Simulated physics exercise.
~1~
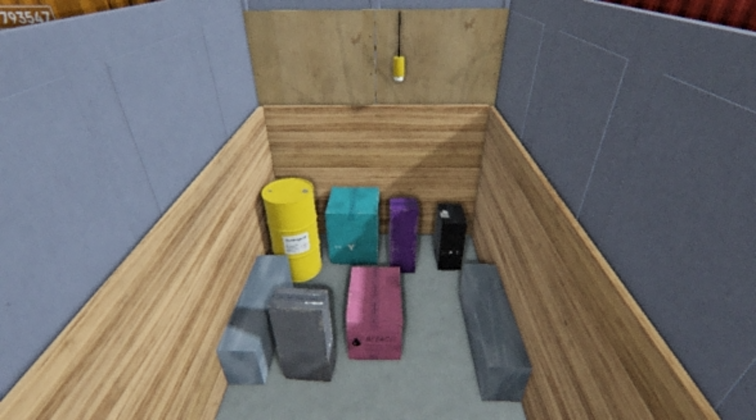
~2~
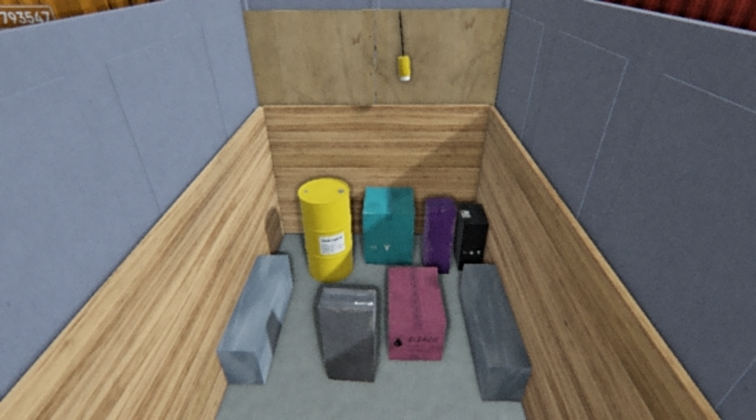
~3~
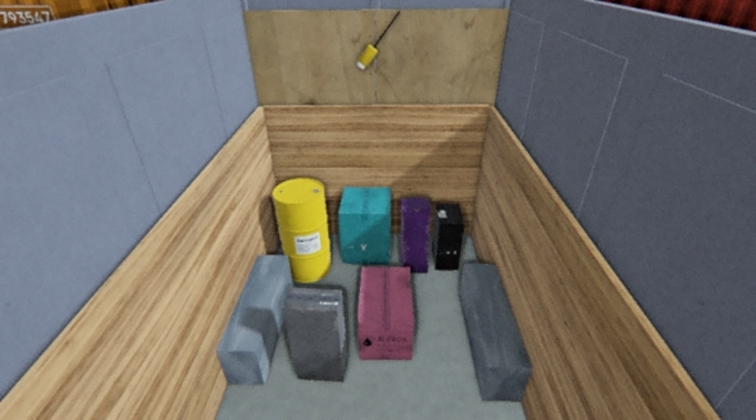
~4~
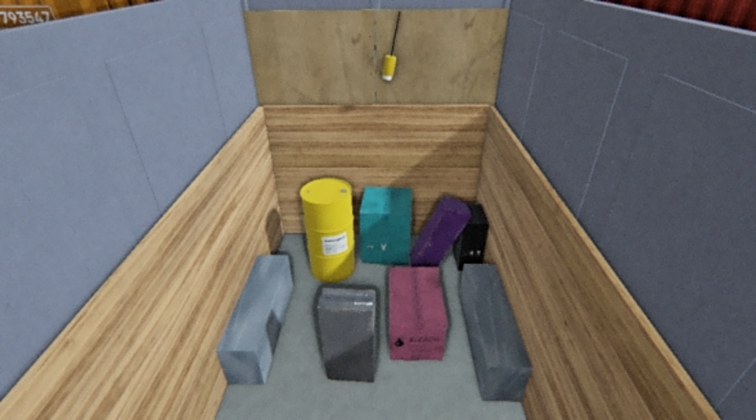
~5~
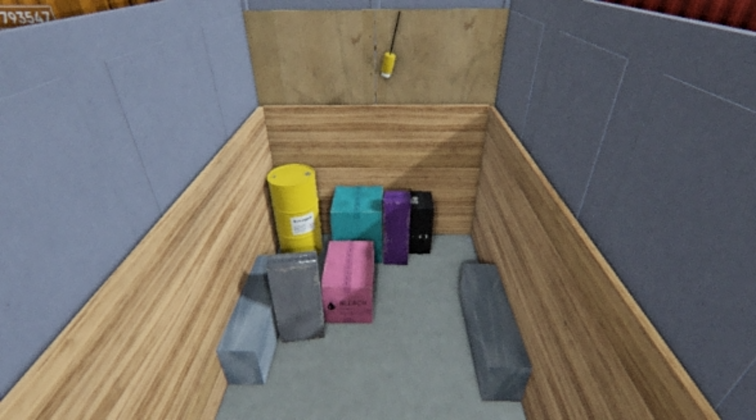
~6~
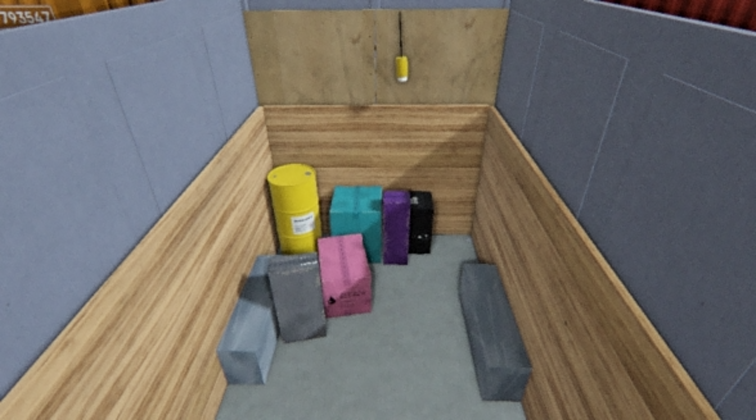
A yellow drum stands at the back left of a wood-lined load bay, seen from above towards the far wall, beside turquoise, purple and black boxes, with a grey box and a pink box in front and a long grey block along each side. The loose load slides right, then back left, while a yellow lamp swings overhead. It shifts right again, and the purple box leans over towards the black one. Then everything slides left, the drum, grey box and pink box also moving deeper, and the purple box stands straight. Finally the load rests upright, bunched towards the back left.
